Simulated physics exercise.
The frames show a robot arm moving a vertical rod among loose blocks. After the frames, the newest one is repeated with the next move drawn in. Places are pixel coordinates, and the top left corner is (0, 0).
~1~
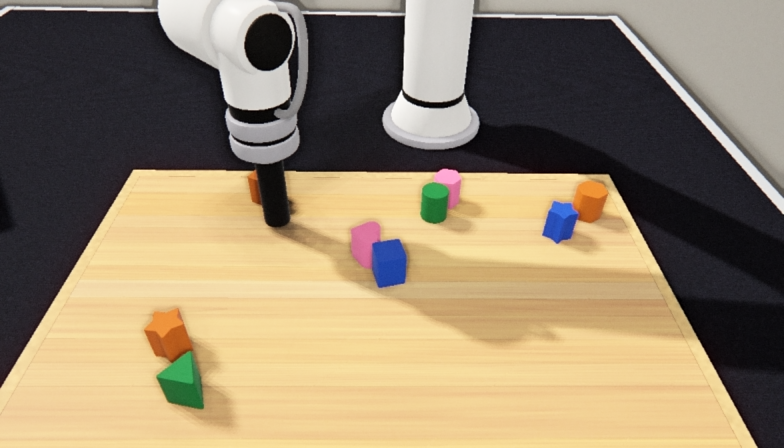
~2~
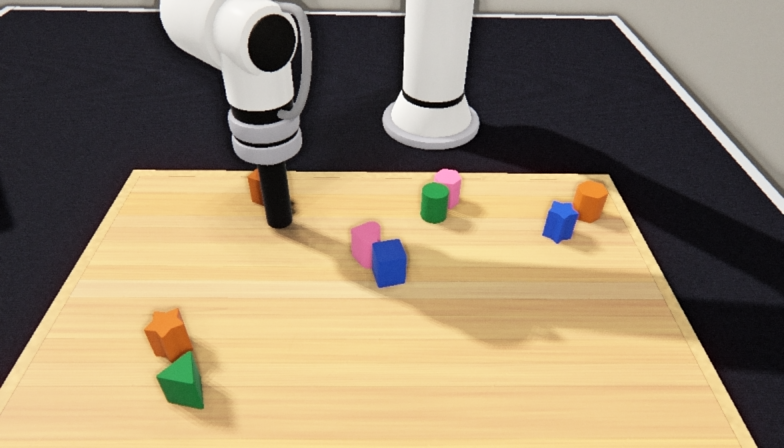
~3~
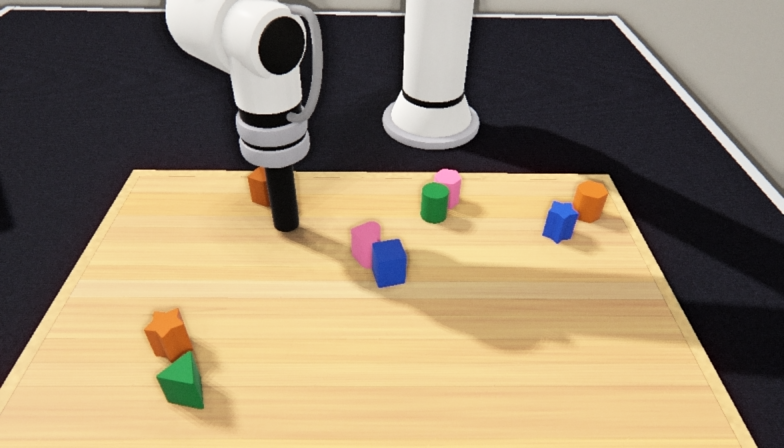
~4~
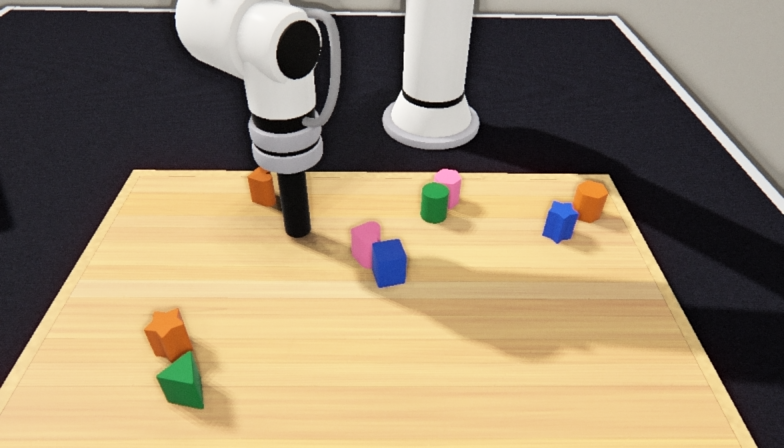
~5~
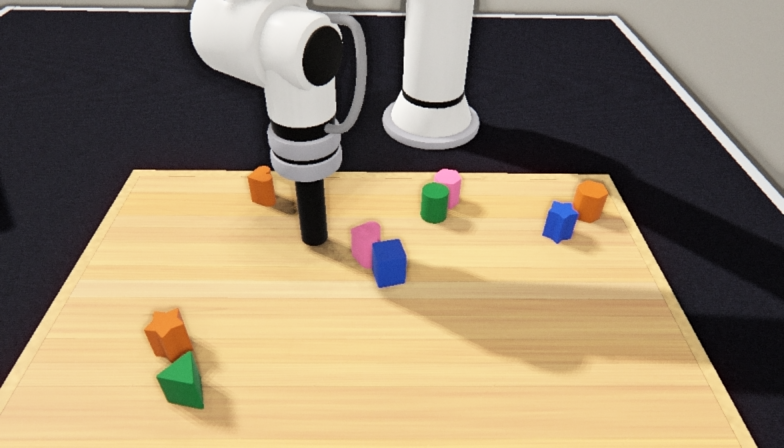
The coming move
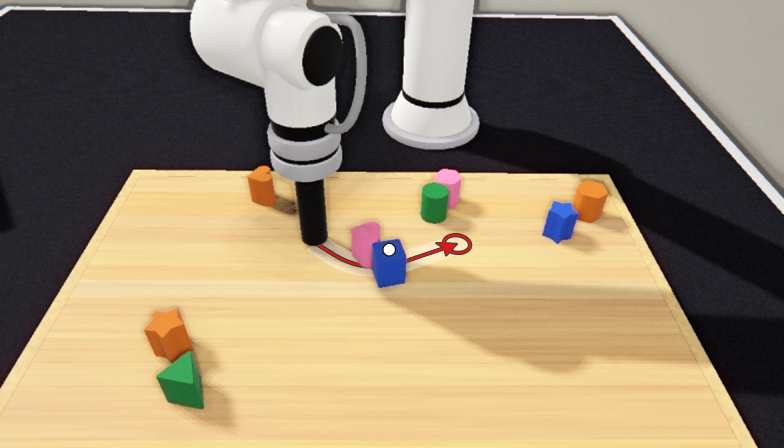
A white robot arm with a black vertical rod works over a pale wooden board on a dark surface, seen from a raised, fixed viewpoint. Pink and blue blocks sit together near the middle, with green, pink, blue and orange pieces behind and right, and orange and green ones at lower left. The rod barely shifts, then slides right and slightly nearer, while every block stays still.
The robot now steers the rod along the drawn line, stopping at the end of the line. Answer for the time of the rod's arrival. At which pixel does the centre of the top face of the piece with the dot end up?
I predict (417, 256).
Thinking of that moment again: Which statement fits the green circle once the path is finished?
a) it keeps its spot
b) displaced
The answer is a.
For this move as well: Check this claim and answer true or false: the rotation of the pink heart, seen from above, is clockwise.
False - the claim does not hold.
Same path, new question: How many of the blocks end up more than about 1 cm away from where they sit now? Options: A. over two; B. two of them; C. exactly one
It's B.
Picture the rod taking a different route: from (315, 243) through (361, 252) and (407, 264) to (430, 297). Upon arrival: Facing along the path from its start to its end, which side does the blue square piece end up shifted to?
Right side.
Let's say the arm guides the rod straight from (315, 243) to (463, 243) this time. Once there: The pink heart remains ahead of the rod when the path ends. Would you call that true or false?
It is false.
Drawn move, from (315, 243) through (357, 265) and (410, 260) to (457, 244); the dot is on the blue square piece.
The first path, step by step. One third of the way, rod at (358, 259); pink heart at (380, 230).
Two thirds of the way, rod at (412, 254); pink heart at (414, 216), turned 65° anticlockwise; blue square piece at (417, 256), turned 65° clockwise.
At the end, rod at (458, 239); pink heart at (416, 213), turned 80° anticlockwise; blue square piece at (417, 256), turned 65° clockwise; green circle still.
